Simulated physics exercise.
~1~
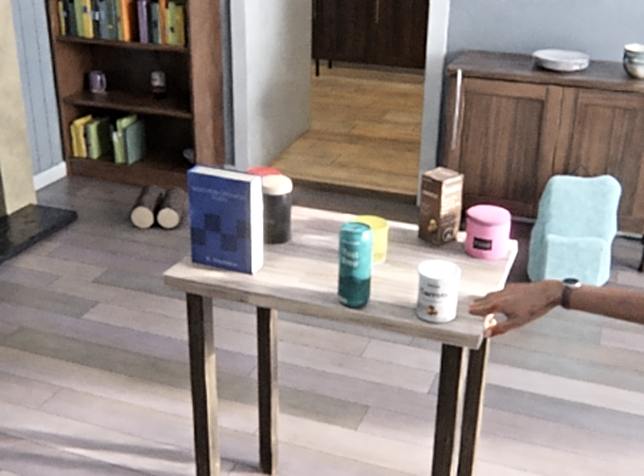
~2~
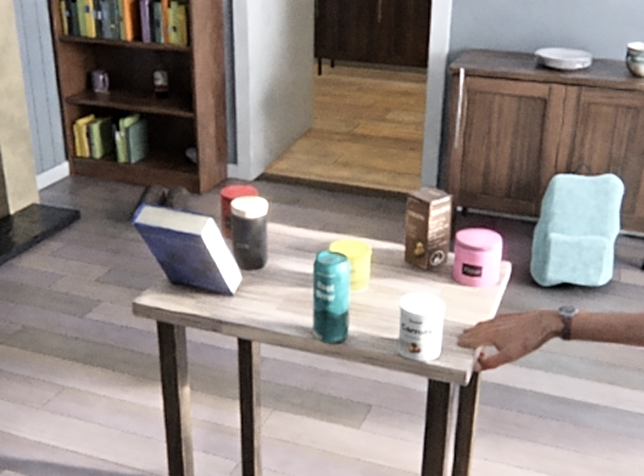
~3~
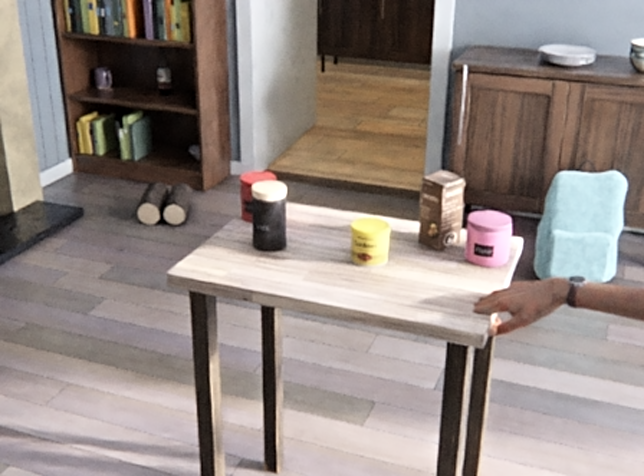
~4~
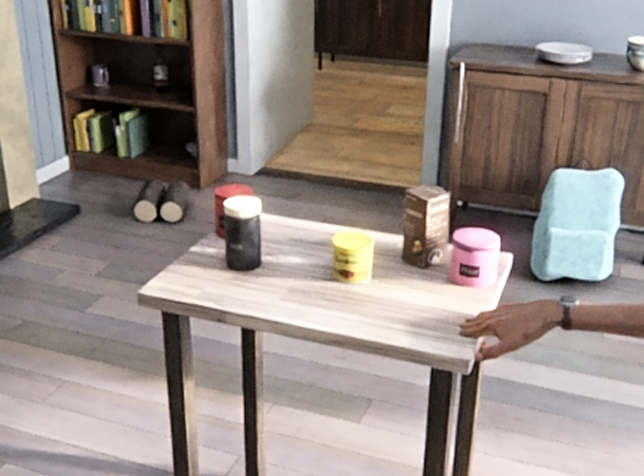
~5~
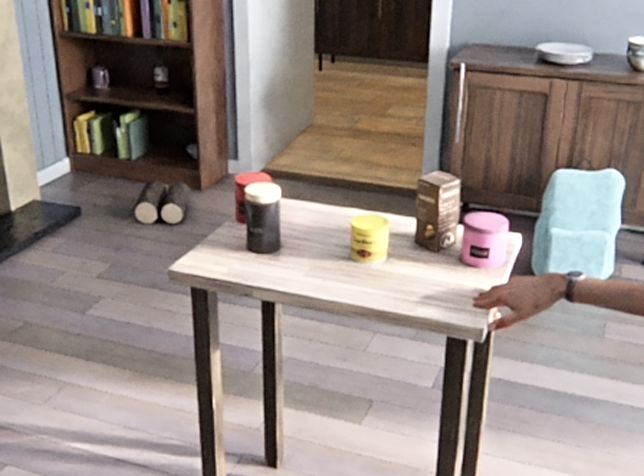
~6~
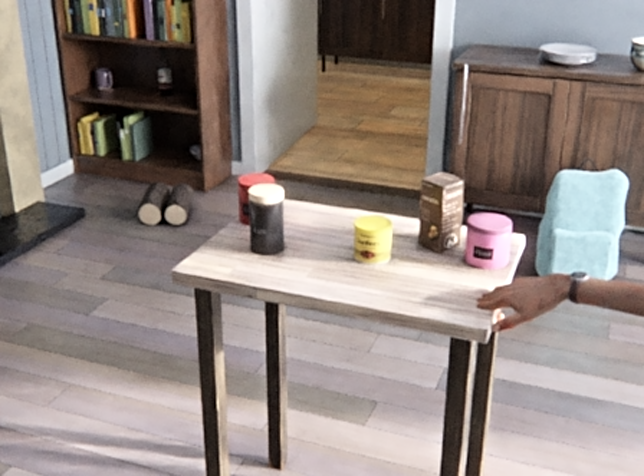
A hand jerks a small table back and forth, and three of eight items fall off.
